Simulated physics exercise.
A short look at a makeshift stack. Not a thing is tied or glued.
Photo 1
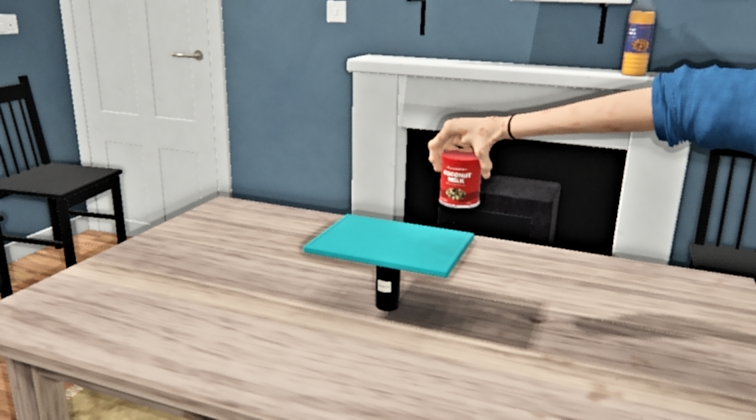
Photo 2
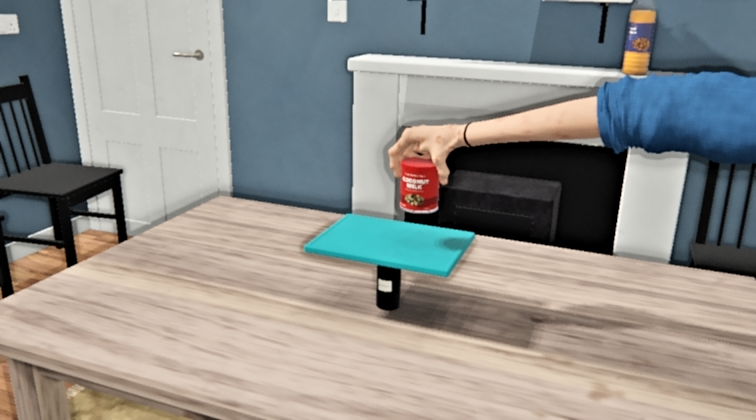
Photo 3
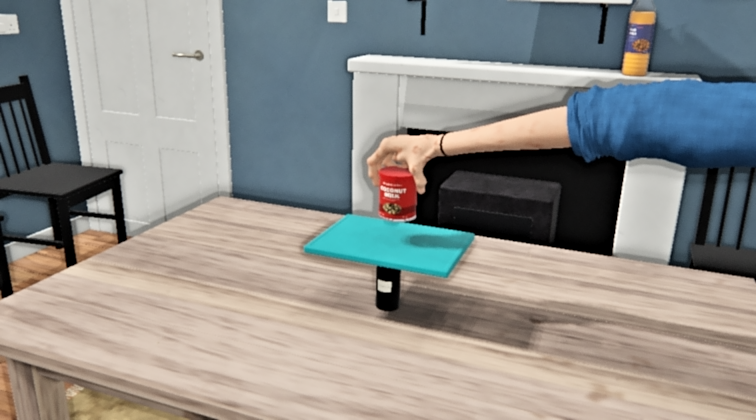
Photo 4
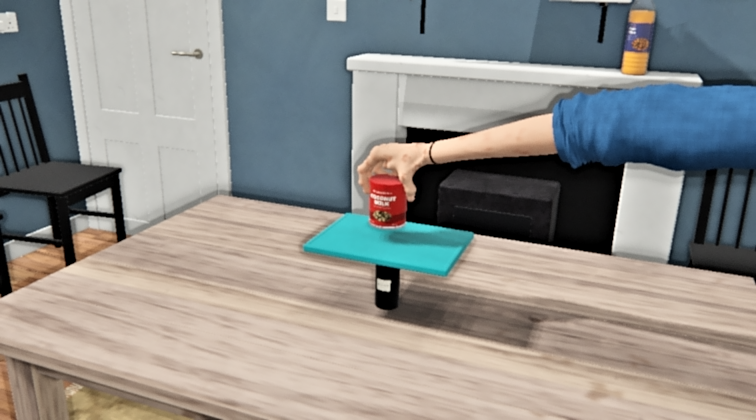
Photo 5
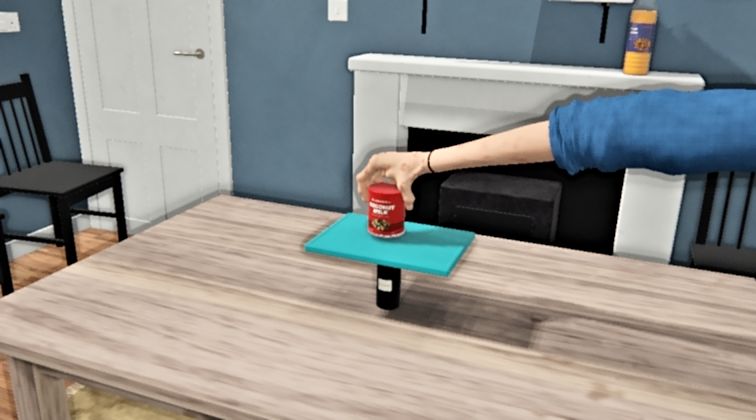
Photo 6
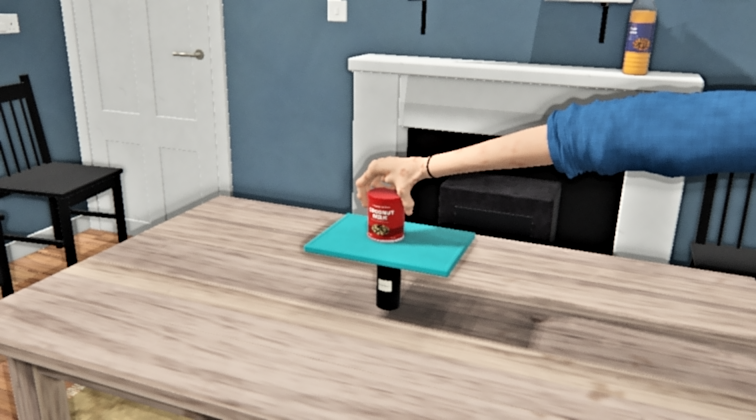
In this clip, a hand holding a red tin moves left above a wooden table and lowers the tin onto a turquoise board resting on a black shaker, and the fingers remain around the tin.
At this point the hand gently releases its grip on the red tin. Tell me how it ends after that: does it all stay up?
Yes: The stack supports it.
Then, 0.20 s after the last picture, nothing has stirred.
Then, 0.60 s after the last picture, red tin resting near (386, 215).
At rest, all 3 in place. Seen from the same camera at the end, red tin near (386, 215). The stack holds.
